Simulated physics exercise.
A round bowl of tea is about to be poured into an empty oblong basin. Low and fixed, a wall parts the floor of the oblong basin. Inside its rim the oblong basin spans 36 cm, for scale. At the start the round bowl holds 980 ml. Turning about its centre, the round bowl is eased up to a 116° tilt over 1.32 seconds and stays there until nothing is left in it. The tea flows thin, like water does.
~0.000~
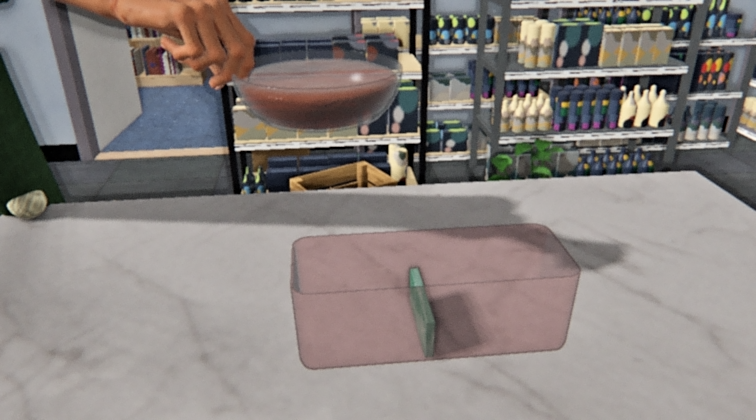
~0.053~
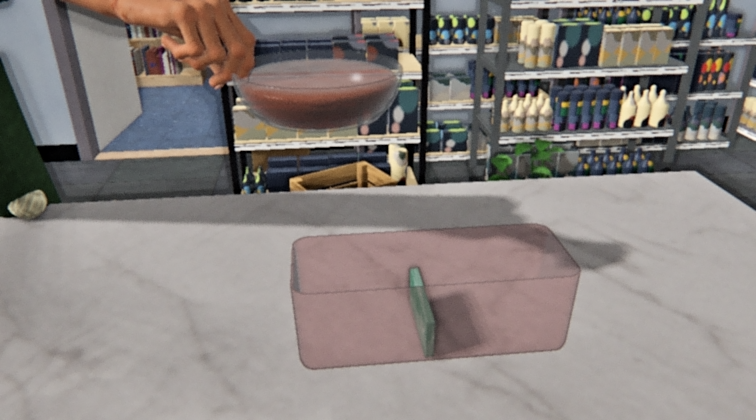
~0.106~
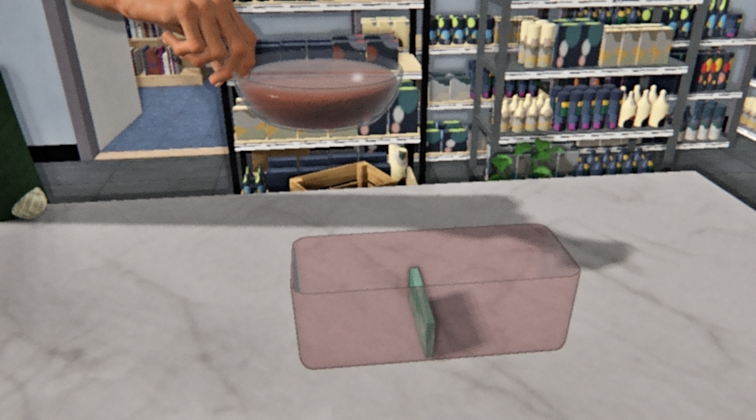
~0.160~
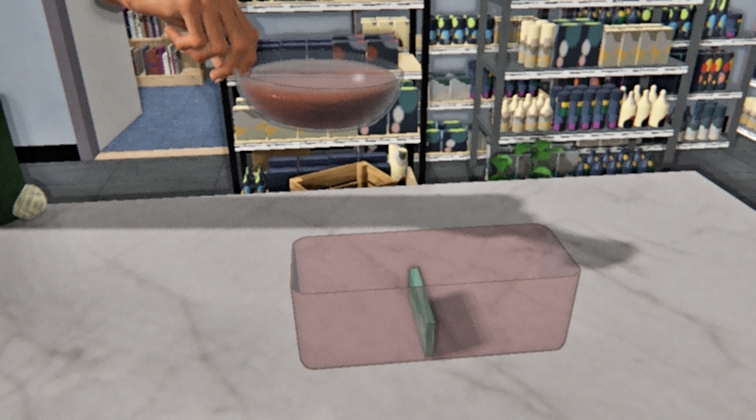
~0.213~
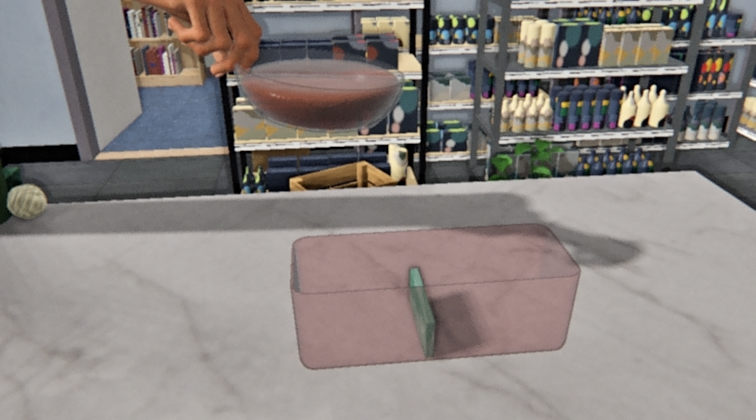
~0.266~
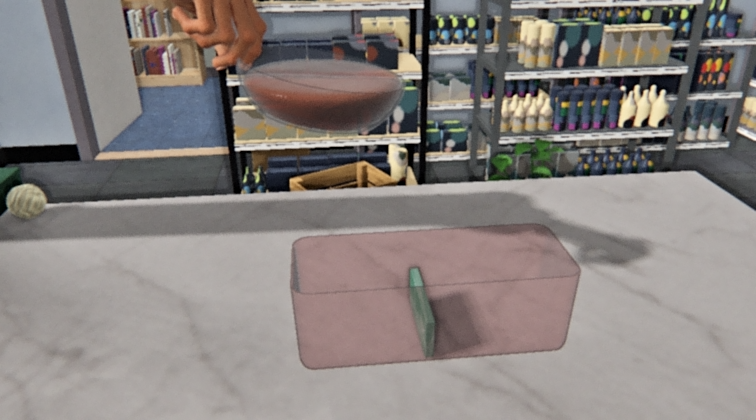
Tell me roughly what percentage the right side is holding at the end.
At the end it holds about 74 per cent.
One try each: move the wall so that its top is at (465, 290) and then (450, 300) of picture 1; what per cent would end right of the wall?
In order, 40 and 55 per cent.
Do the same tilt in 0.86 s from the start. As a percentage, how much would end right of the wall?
That would give about 70 percent.
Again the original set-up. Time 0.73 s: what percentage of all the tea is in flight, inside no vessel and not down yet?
About 52 per cent.
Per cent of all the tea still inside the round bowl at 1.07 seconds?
0 %.
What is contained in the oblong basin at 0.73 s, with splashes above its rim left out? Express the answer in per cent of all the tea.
Some 24 per cent.
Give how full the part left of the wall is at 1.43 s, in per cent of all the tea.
I'd put it near 18 percent.
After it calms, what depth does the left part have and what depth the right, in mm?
Left 8 mm, right 30 mm.
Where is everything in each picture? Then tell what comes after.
The first frame shows tilt 0°; pouring edge (401, 66); surface from (237, 78) to (397, 72); the oblong basin's rim runs from (293, 266) to (563, 249); the wall's top is at (422, 294).
The second frame shows tilt 0°; pouring edge (401, 67); surface from (238, 77) to (397, 73).
The third frame shows tilt 2°; pouring edge (401, 69); surface from (239, 76) to (397, 75).
The fourth frame shows tilt 4°; pouring edge (402, 72); surface from (239, 76) to (398, 76).
The fifth frame shows tilt 7°; pouring edge (403, 77); surface from (241, 75) to (399, 76).
The sixth frame shows tilt 11°; pouring edge (404, 83); surface from (242, 75) to (402, 78).
By 0.73 s the tilt is 68° and 22 per cent is still to pour, 1 is left of the wall and 23 right of it.
By 1.07 s the tilt is 106° and 0 per cent is still to pour, 15 is left of the wall and 74 right of it.
By 1.43 s the tilt is 116° and 0 per cent is still to pour, 17 is left of the wall and 74 right of it.
By 1.82 s the tilt is 116° and 0 per cent is still to pour, 17 is left of the wall and 74 right of it.
At rest 17 per cent lies left of the wall, 74 right of it and 9 outside.
